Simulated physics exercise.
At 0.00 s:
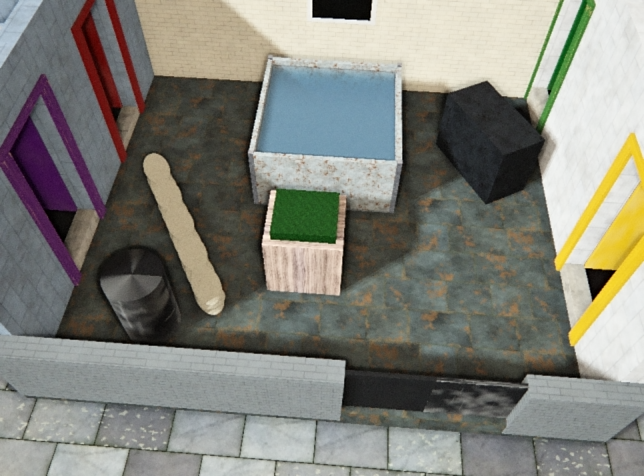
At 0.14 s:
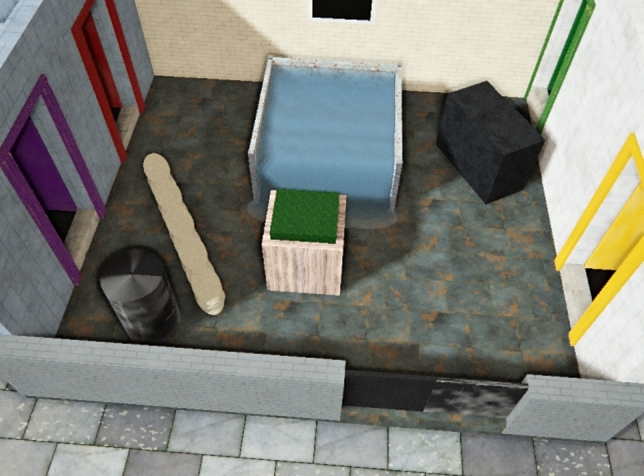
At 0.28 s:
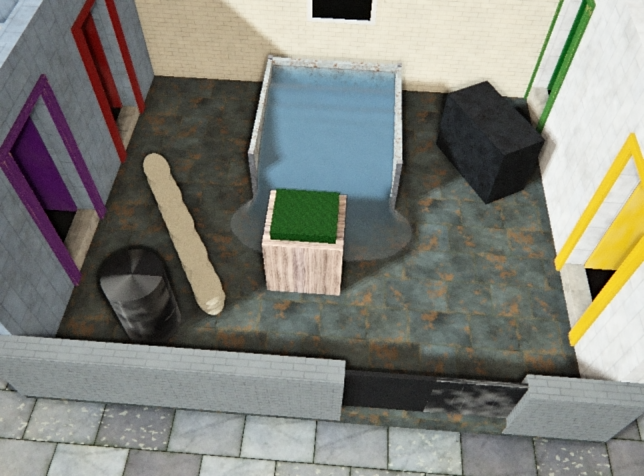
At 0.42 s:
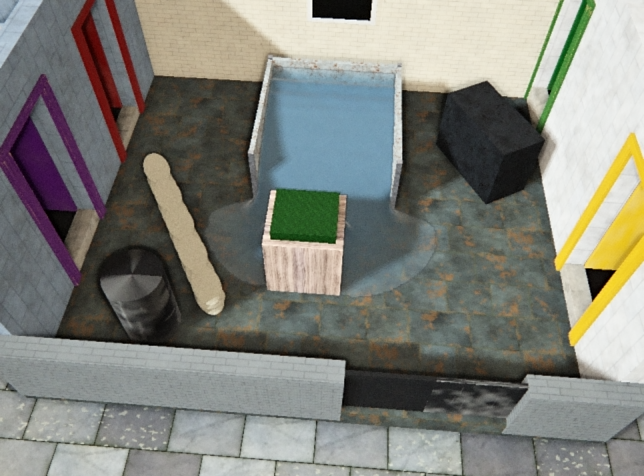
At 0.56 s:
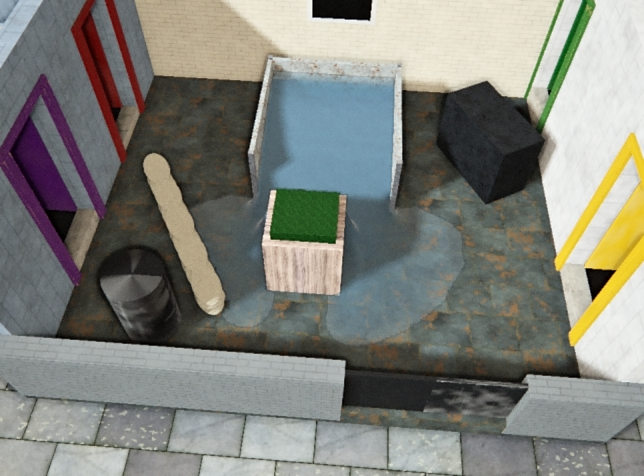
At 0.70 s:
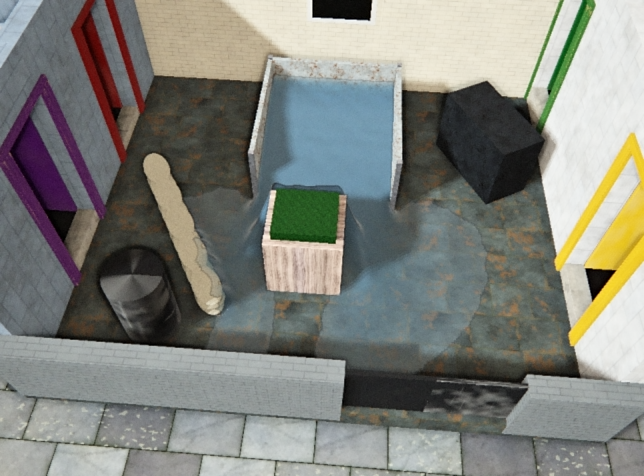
At the start, still water fills a raised tank against the back wall of a courtyard with coloured doorways. The tank's front side gives way, and water pours out around the grass-topped block before it. The shallow sheet then spreads forward and sideways across the dark floor, while the tank's level drops.
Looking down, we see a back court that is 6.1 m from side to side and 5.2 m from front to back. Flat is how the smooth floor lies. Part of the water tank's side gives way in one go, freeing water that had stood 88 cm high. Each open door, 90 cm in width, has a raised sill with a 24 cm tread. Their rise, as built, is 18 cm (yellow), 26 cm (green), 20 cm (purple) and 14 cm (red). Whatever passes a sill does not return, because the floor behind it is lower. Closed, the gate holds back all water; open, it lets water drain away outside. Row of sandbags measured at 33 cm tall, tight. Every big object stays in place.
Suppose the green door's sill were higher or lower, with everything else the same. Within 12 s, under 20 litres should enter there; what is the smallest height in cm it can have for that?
Around 11.5 cm.
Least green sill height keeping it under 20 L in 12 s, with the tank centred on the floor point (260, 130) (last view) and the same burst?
A height near 10.5 cm.
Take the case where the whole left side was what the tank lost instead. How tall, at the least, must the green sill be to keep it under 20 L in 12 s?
With that break, close to 16 cm.
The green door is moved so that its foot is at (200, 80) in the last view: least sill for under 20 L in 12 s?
About 11.0 cm.
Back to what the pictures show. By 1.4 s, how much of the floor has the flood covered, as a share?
Near 45 per cent of the open floor.
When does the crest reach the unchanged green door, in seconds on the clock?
Approximately 7.0 s.
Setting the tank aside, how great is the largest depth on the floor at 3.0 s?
Up to some 31 centimetres, I'd say.
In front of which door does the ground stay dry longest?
Final door: Green.
After 1.4 s water covers 45 % of the floor, deepest (54 cm) near (313, 233); it has not reached the green door.
After 3.0 s water covers 75 % of the floor, deepest (31 cm) near (557, 408); it has not reached the green door.
After 12.0 s water covers 95 % of the floor, deepest (15 cm) near (574, 409); 11 cm at the green door, 0 litres in over its 26 cm sill.
At the green door as built, the water arrived by 3.4 s and peaked near 18 cm at 7.2 s.
Run again over the same 12 s with other heights there, 34 litres in over 10 cm, 8 litres over 13.5 cm. The limit of 20 litres is kept from about 11.5 cm up.
